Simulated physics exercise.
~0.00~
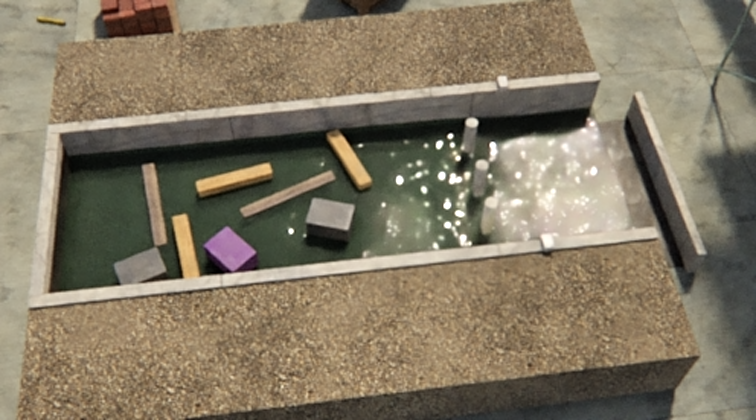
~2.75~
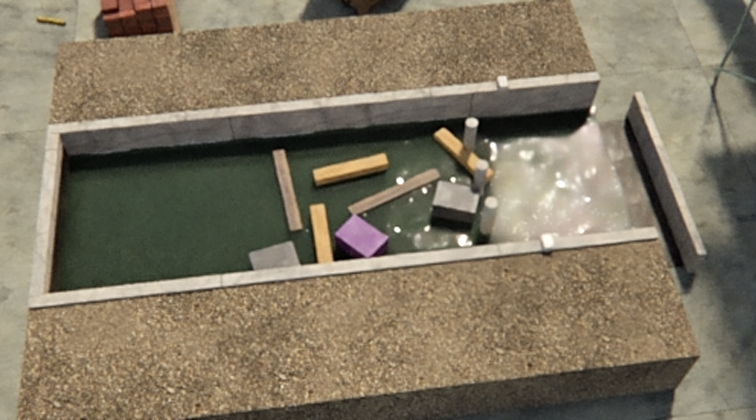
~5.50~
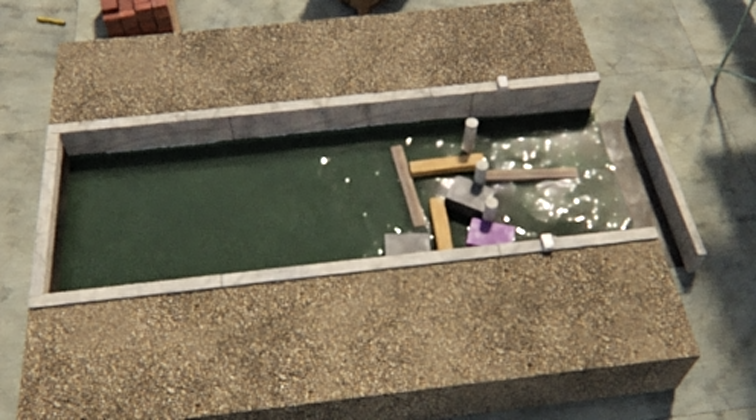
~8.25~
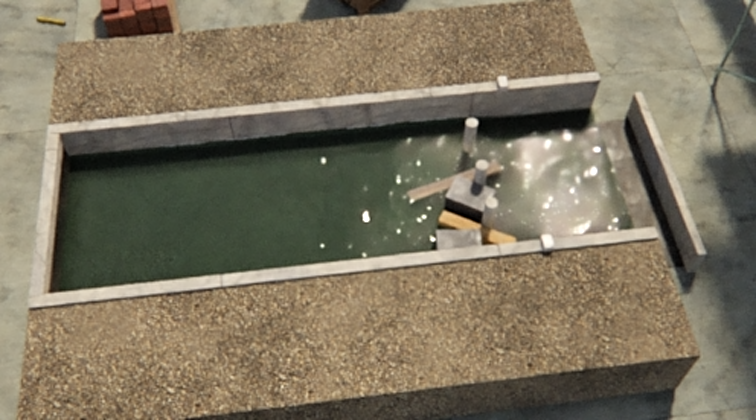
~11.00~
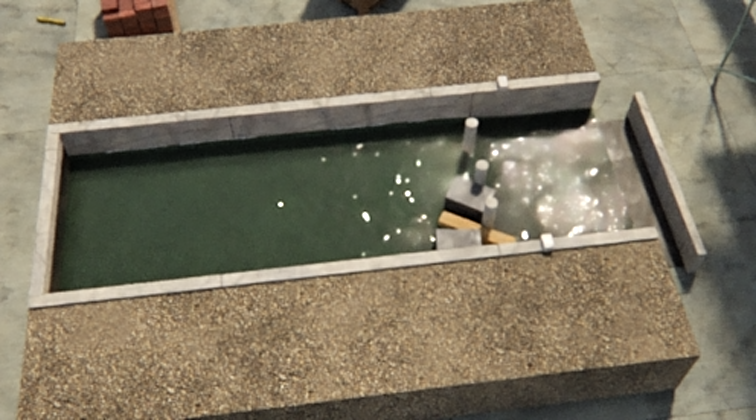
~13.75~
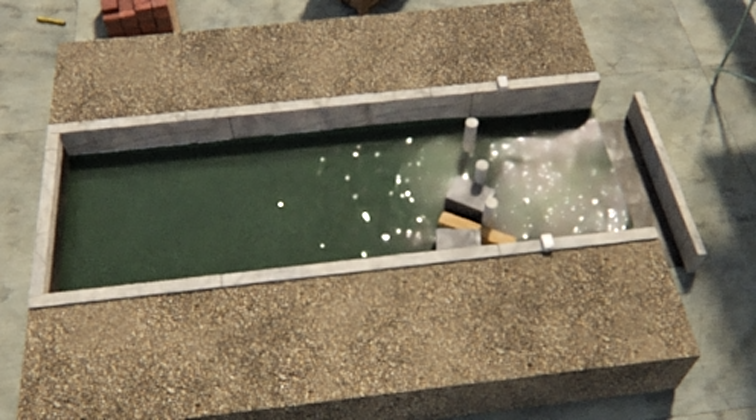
Crates and beams drift right along the channel; most pass the posts, but some jam there.
